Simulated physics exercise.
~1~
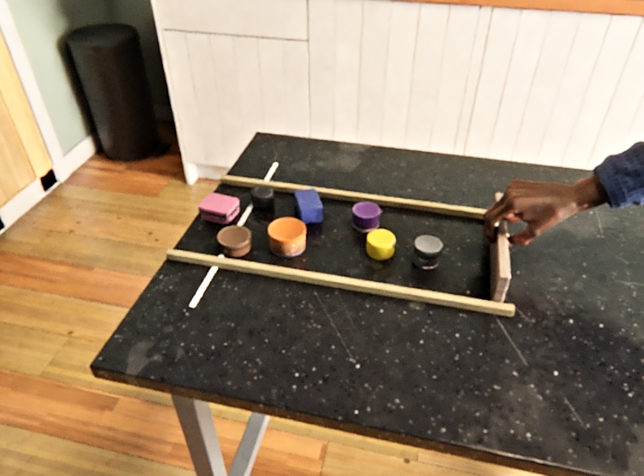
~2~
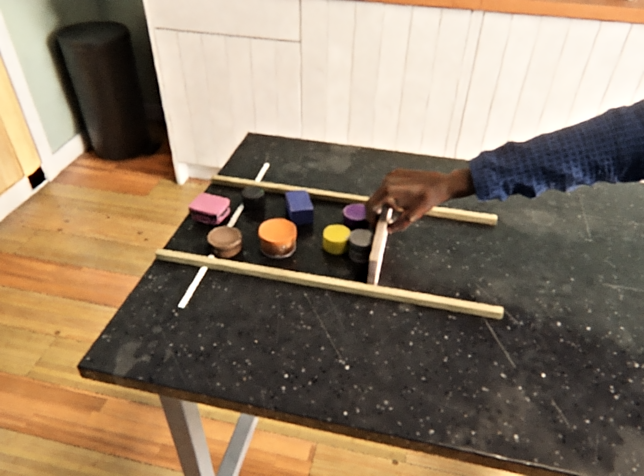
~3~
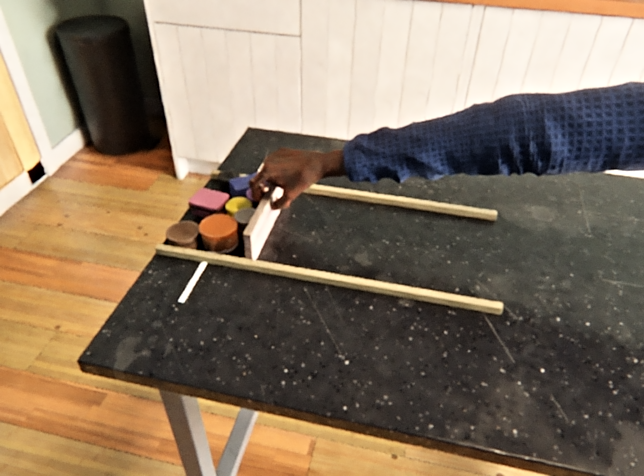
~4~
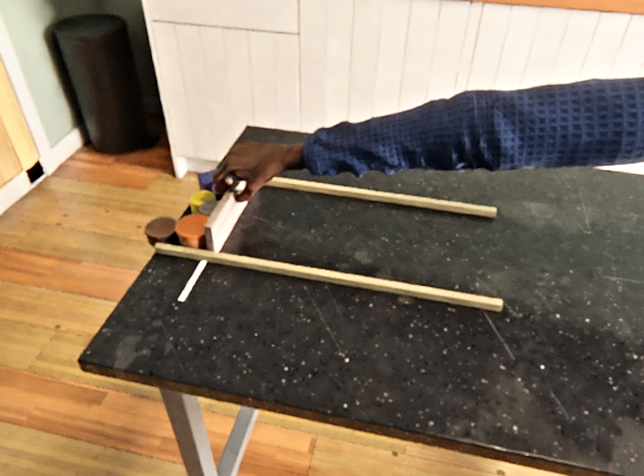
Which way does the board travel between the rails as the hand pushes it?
The board moves to the left, toward the strip of tape near the end of the table.
